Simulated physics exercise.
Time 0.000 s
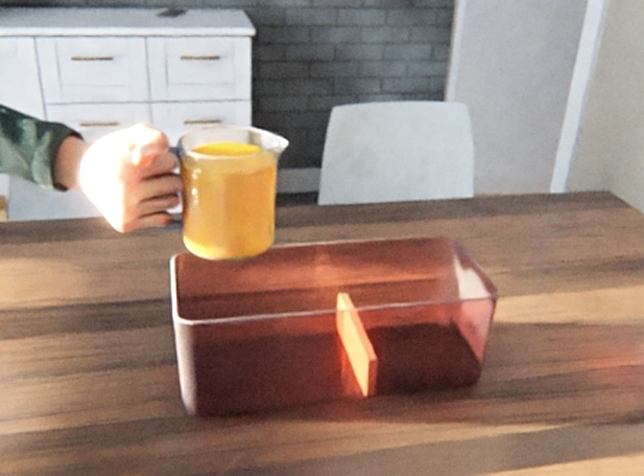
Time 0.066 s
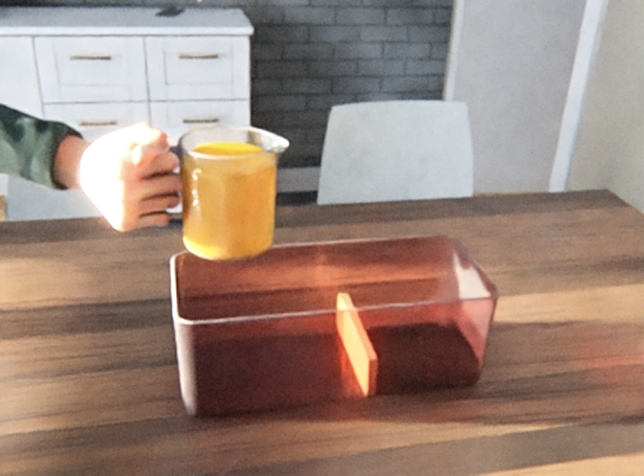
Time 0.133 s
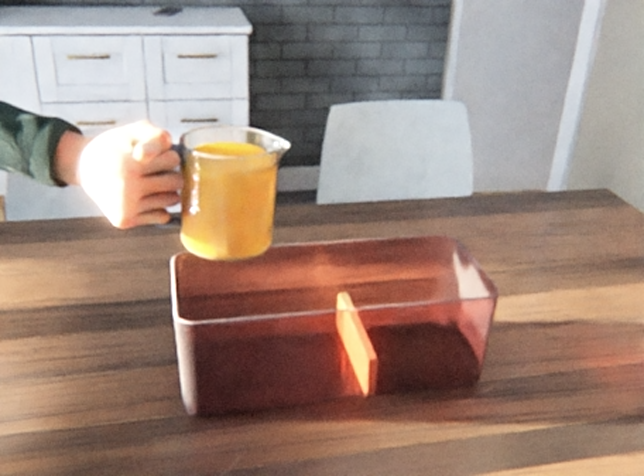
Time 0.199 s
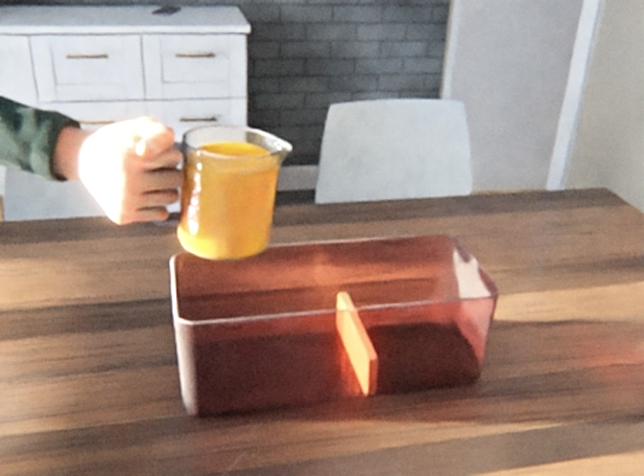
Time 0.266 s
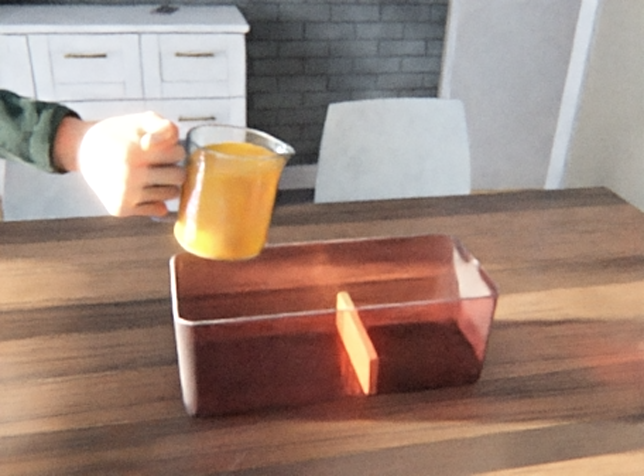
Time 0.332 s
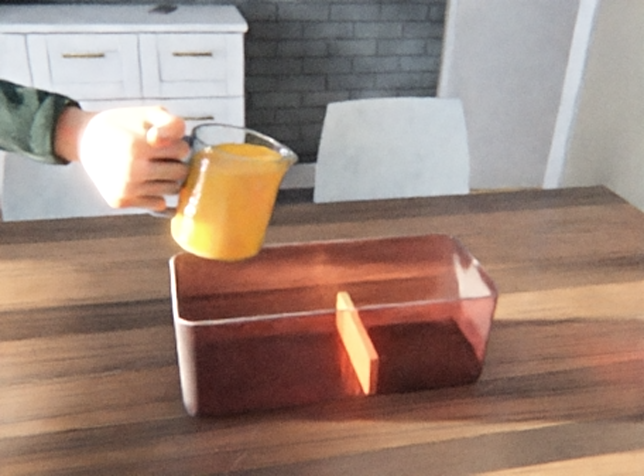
At the start, a hand at the left holds a glass jug of orange-yellow juice upright above the left side of an empty, reddish long basin with a low dividing wall, on a wooden table. The hand then tilts the jug slightly to the right, slowly at first, the juice staying inside.
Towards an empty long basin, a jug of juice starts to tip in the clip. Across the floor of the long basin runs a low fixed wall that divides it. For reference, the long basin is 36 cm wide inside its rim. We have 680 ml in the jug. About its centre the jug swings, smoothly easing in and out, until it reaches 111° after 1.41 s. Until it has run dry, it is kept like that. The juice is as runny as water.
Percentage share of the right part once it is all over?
18 per cent.
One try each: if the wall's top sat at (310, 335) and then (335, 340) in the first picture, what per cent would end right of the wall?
Try 1: 90 %; try 2: 70 %.
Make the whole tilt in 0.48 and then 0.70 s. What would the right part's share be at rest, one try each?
Respectively about 5 and 10 percent.
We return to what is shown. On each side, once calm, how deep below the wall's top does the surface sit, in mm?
About 34 mm left, about 46 mm right.
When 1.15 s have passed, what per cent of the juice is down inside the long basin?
Around 68 per cent of the whole.
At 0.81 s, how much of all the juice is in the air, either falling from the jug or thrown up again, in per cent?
Around 14 in a hundred.
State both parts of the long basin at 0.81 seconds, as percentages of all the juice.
Some 7 per cent left and 2 right.
Then, 0.81 s in, the tilt is 68° and 77 per cent is still to pour, 7 is left of the wall and 2 right of it.
Then, 1.15 s in, the tilt is 102° and 21 per cent is still to pour, 51 is left of the wall and 17 right of it.
Then, 1.52 s in, the tilt is 111° and 1 per cent is still to pour, 81 is left of the wall and 17 right of it.
Then, 1.91 s in, the tilt is 111° and 0 per cent is still to pour, 81 is left of the wall and 18 right of it.
Finally, 81 per cent lies left of the wall, 18 right of it and 1 outside.
